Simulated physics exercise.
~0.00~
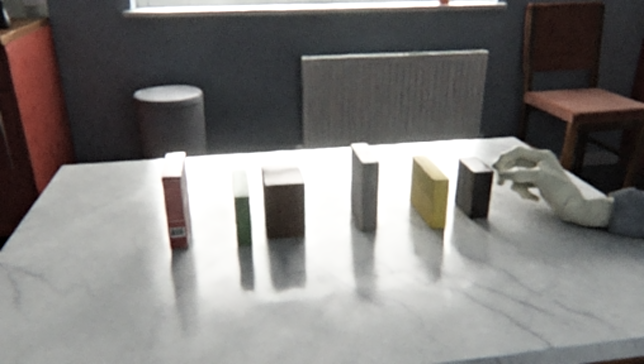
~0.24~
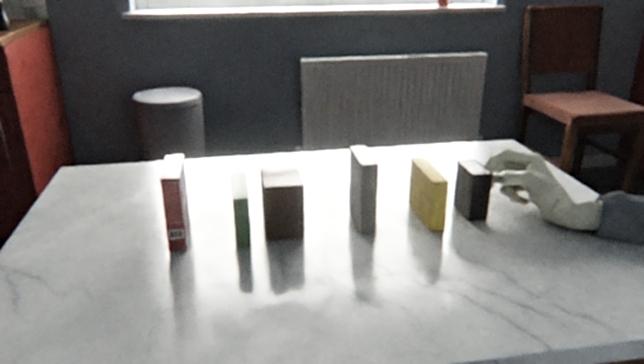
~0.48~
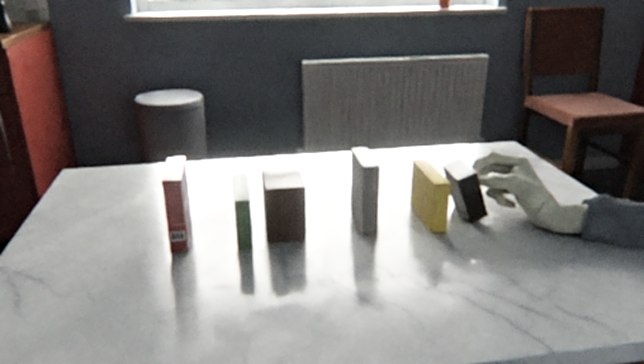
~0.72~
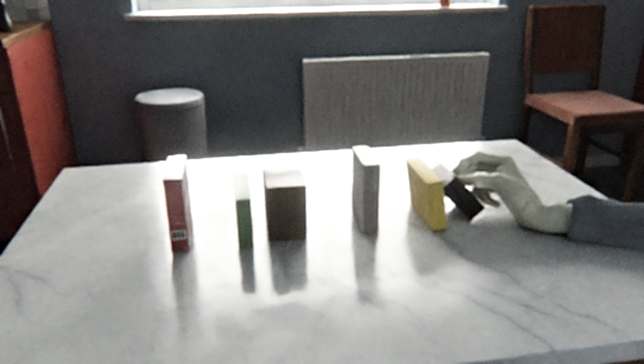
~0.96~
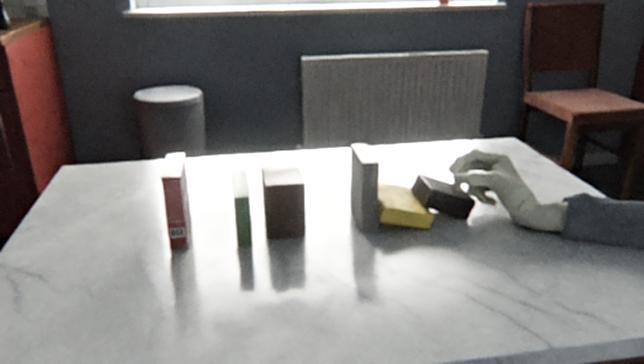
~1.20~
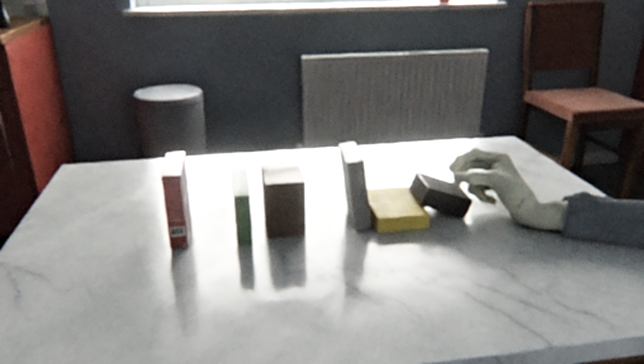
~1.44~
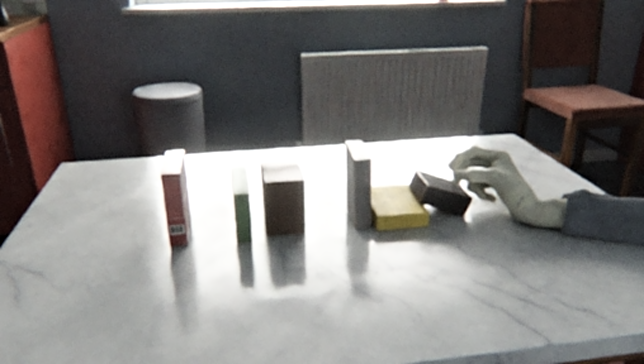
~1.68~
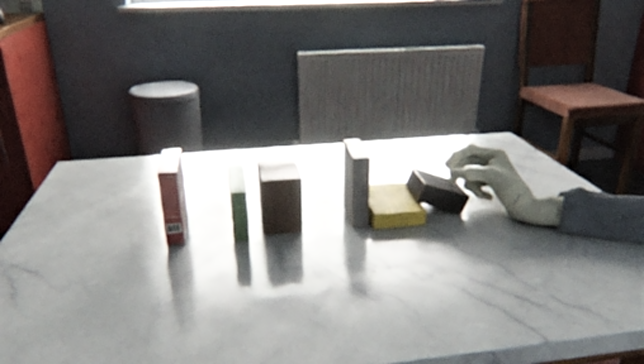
A hand at the right of a pale marbled table, seen from slightly above in a room with a radiator and a chair behind, reaches for the black block at the right end of a spaced row. Leftward from it stand a yellow board, a tall grey block, a brown block, a slim green block and a red packet. The hand tips the black block left into the yellow board, which topples onto its side against the grey block. The grey block rocks and shifts slightly left but stays upright. The black block ends tilted against the fallen board, the hand lingers beside it, and the brown, green and red pieces remain standing, untouched.
